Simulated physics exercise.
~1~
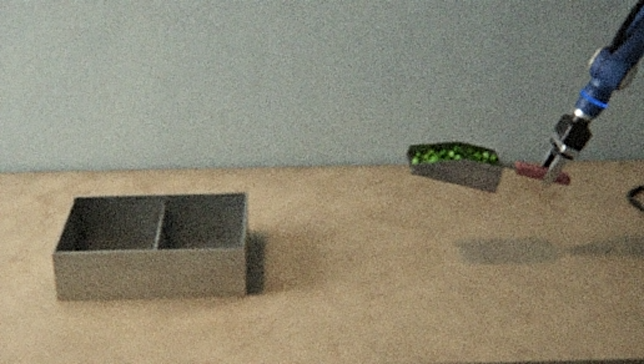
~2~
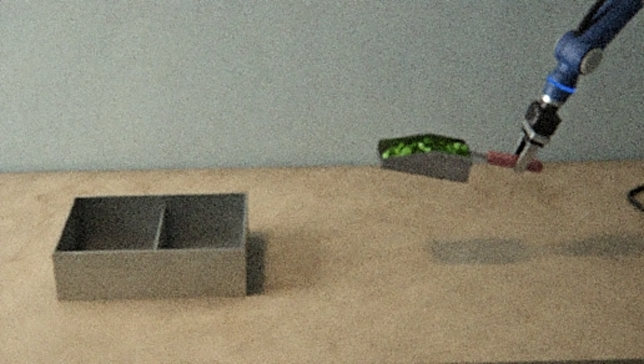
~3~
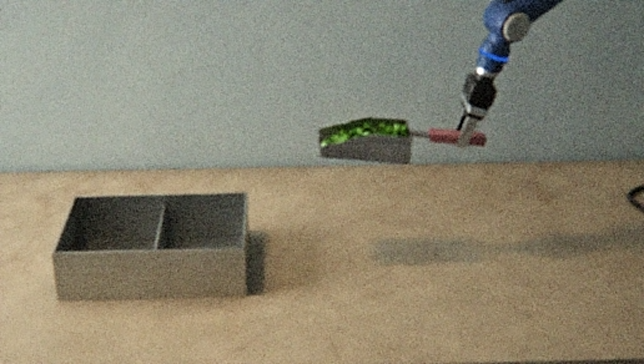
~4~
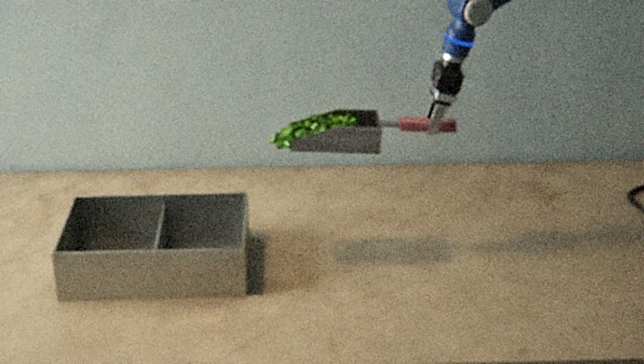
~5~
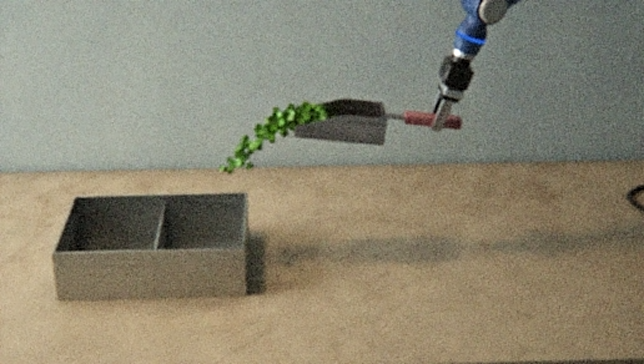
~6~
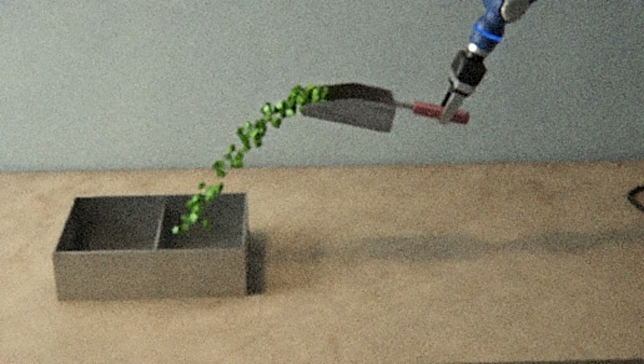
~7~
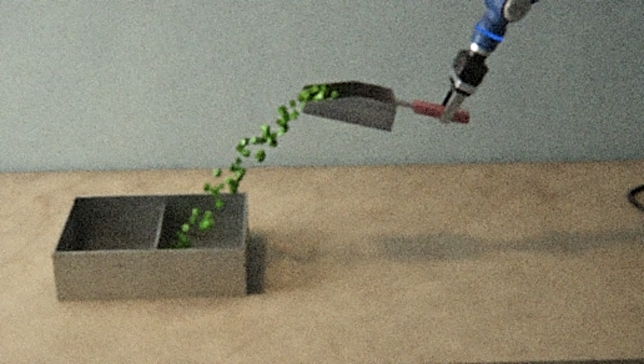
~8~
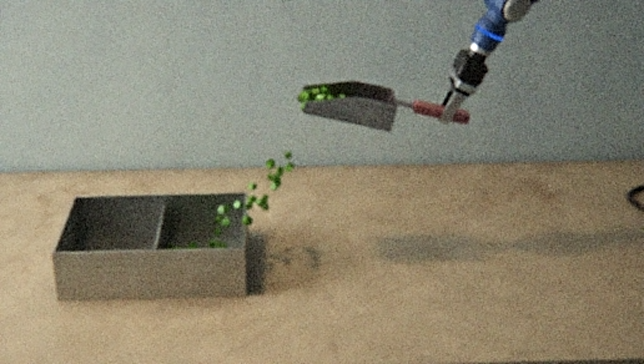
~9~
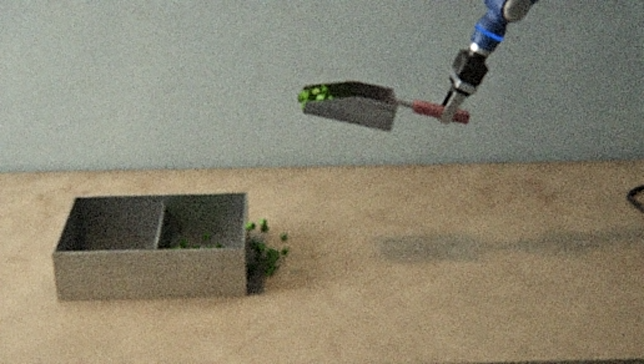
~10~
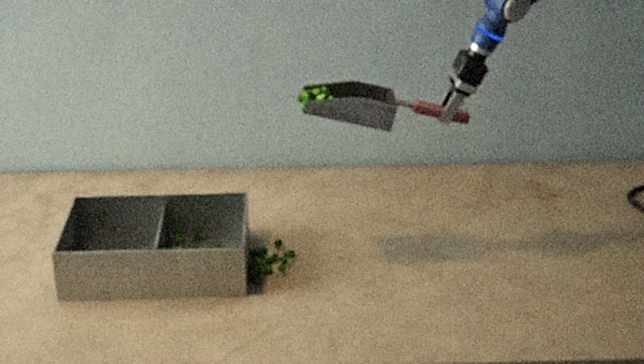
In this clip, a blue robot arm carries a scoop of green vegetable dice left and upward, and the dice stream off its open front into the right part of a divided gray box, some landing on the table beside it, while the scoop stops with some still inside.
